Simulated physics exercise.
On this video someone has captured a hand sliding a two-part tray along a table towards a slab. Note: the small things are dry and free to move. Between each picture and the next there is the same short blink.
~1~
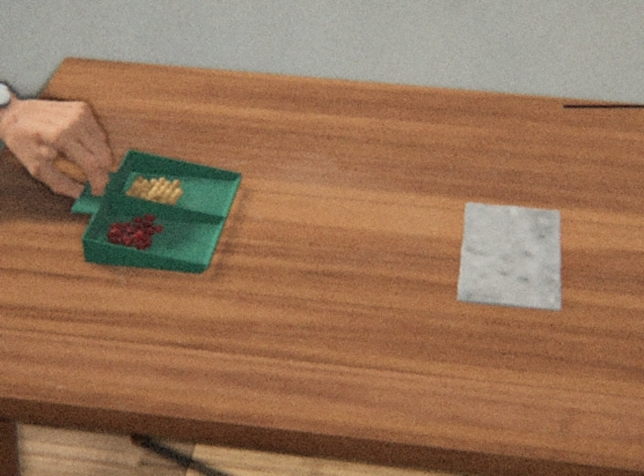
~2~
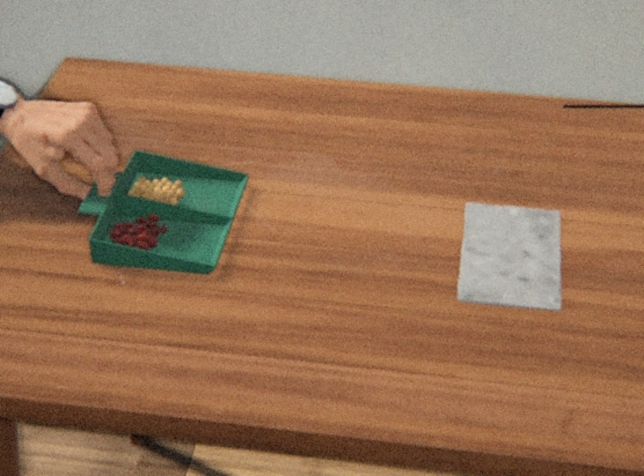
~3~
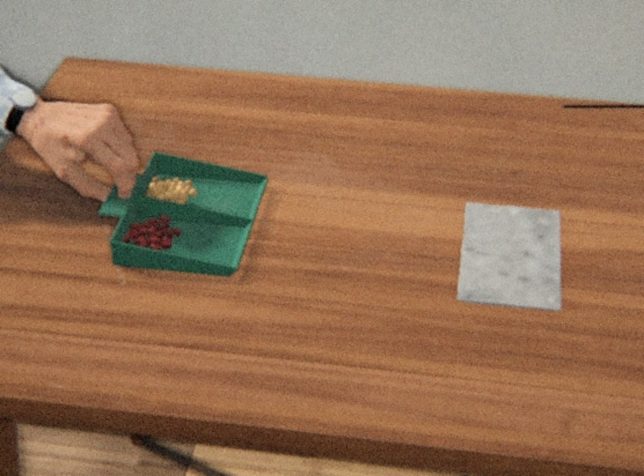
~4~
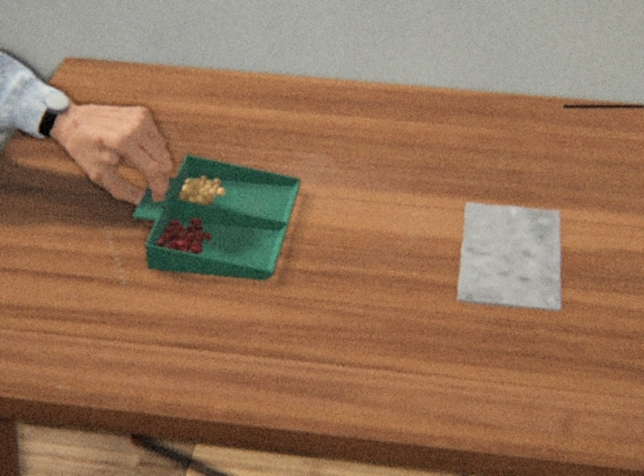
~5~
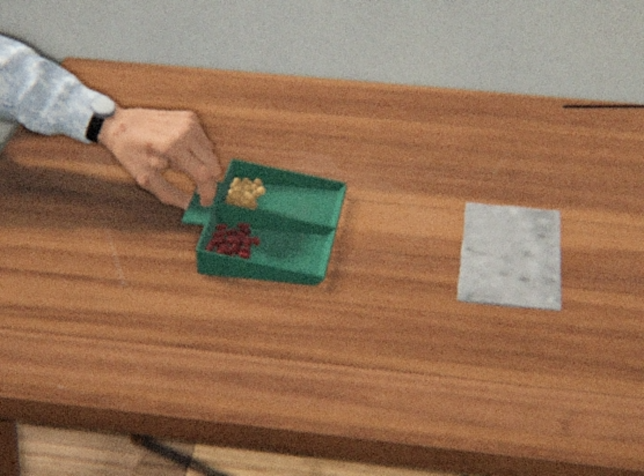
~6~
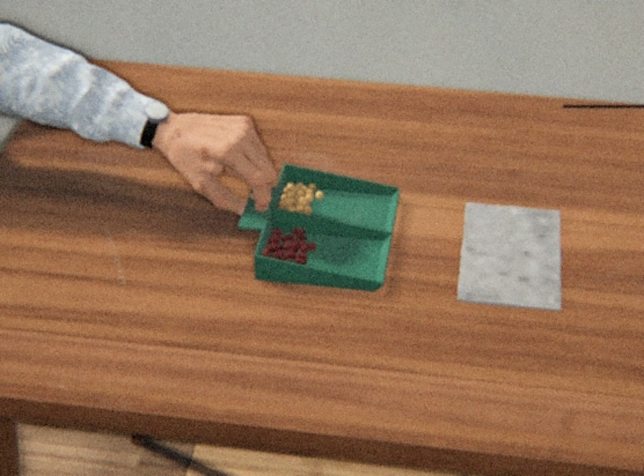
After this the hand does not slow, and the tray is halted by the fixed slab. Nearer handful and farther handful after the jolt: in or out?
Nearer handful: Out, some of it; farther handful: Out, some of it.
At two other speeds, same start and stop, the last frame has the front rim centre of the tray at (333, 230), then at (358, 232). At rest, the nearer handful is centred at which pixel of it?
In the first try it comes to rest at (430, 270), and in the second at (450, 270).
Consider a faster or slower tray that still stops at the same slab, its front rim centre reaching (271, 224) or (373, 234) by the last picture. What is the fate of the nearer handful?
It does not get out, then it lets some escape.
Then, 0.04 s after the last picture, tray still sliding, front rim near (429, 239); nearer handful all inside; farther handful all inside.
Then, 0.18 s after the last picture, tray stopped at the slab; nearer handful about a quarter out of the tray; farther handful a small part out of the tray.
Then, 0.39 s after the last picture, tray stopped at the slab; nearer handful about a third out of the tray; farther handful about half out of the tray.
By the end, tray stopped at the slab; nearer handful about a third out of the tray; farther handful about half out of the tray.
